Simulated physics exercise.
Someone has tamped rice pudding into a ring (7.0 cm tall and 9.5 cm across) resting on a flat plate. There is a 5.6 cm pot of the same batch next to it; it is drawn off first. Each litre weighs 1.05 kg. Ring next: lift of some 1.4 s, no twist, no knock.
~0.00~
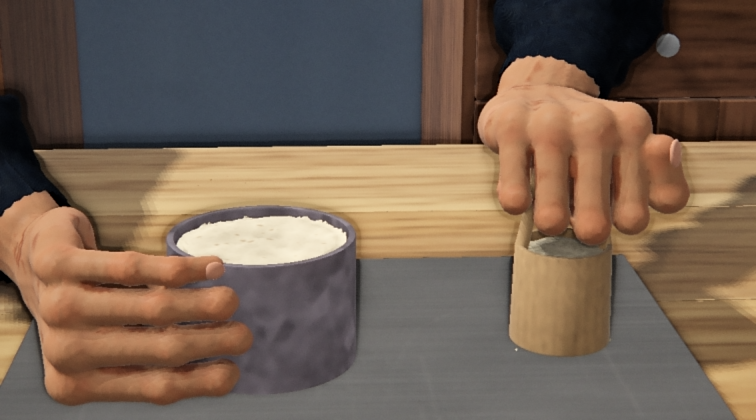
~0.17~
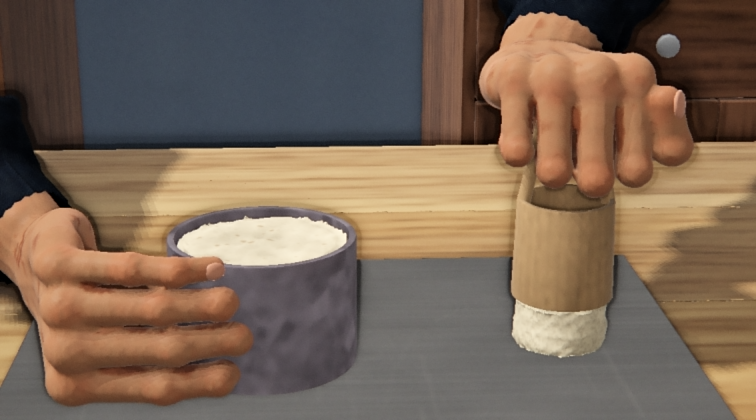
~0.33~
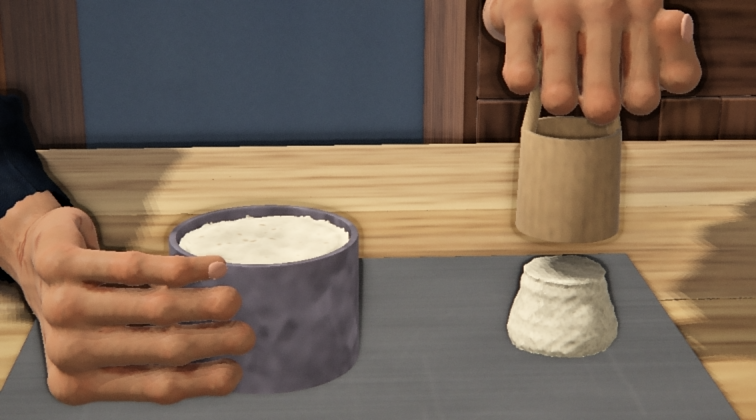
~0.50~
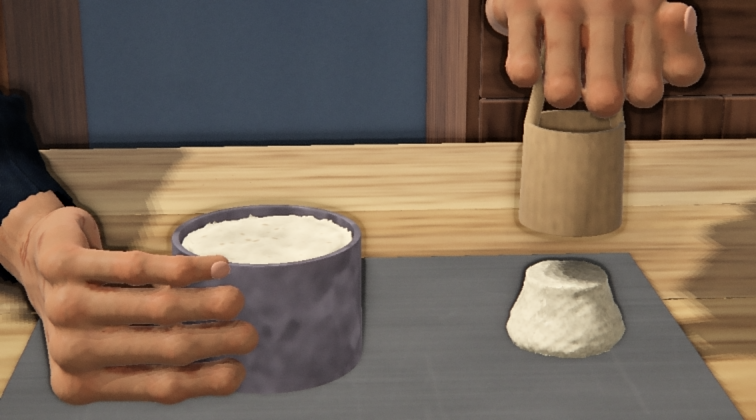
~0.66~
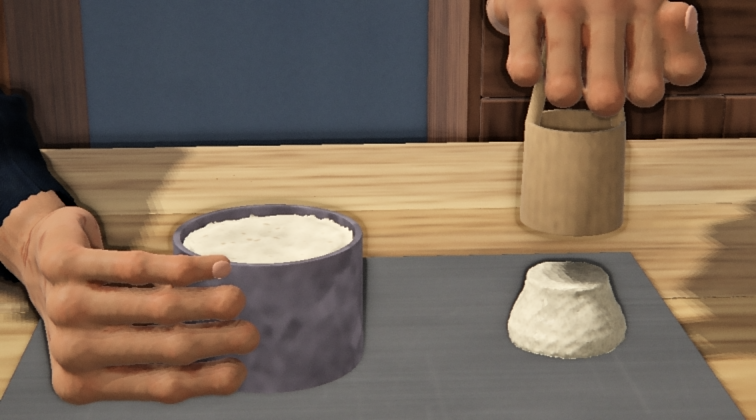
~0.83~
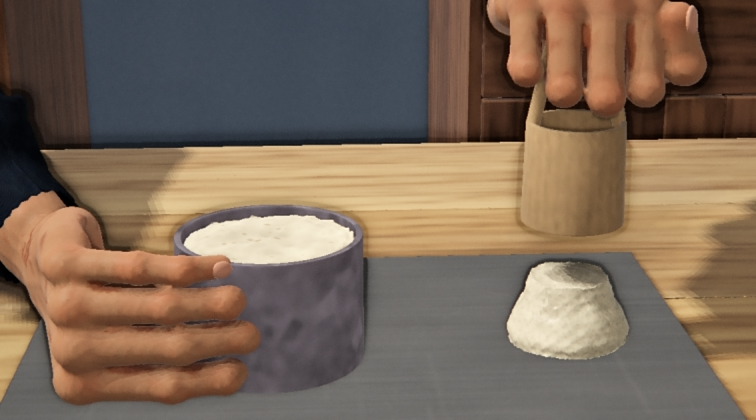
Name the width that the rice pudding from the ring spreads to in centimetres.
Close to 13.7 centimetres.
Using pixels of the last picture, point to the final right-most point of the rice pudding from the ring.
About pixel (394, 353).
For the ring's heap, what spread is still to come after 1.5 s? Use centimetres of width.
Roughly 1.5 cm.
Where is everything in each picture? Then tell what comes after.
Middle of the pot's mouth at (563, 248), still down; middle of the ring's top at (262, 239), not yet moved, in the first frame.
Middle of the pot's mouth at (566, 202), raised 2.7 cm; middle of the ring's top at (262, 240), not yet moved, in the second frame.
Middle of the pot's mouth at (571, 133), raised 6.7 cm; the pot's heap 4.4 cm high and 6.4 cm wide, top at (565, 273); middle of the ring's top at (264, 238), not yet moved, in the third frame.
Middle of the pot's mouth at (574, 126), raised 7.0 cm; the pot's heap 4.1 cm high and 6.8 cm wide, top at (567, 277); middle of the ring's top at (267, 238), not yet moved, in the fourth frame.
Middle of the pot's mouth at (575, 126), raised 7.0 cm; the pot's heap 4.0 cm high and 6.9 cm wide, top at (568, 279); middle of the ring's top at (268, 238), not yet moved, in the fifth frame.
Middle of the pot's mouth at (576, 126), raised 7.0 cm; the pot's heap 3.9 cm high and 7.0 cm wide, top at (569, 280); middle of the ring's top at (269, 238), not yet moved, in the sixth frame.
After 1.2 s, the ring is up 1.8 cm; the rice pudding has come down 0.1 cm to 6.9 cm and is 9.9 cm wide.
After 1.5 s, the ring is up 4.1 cm; the rice pudding has come down 1.3 cm to 5.7 cm and is 12 cm wide.
After 1.9 s, the ring is up 7.3 cm; the rice pudding has come down 2.1 cm to 4.9 cm and is 13 cm wide.
After 2.3 s, the ring is clear; the rice pudding has come down 2.2 cm to 4.8 cm and is 14 cm wide.
After 2.9 s, at rest, the ring is clear; the rice pudding has come down 2.2 cm to 4.8 cm and is 14 cm wide.
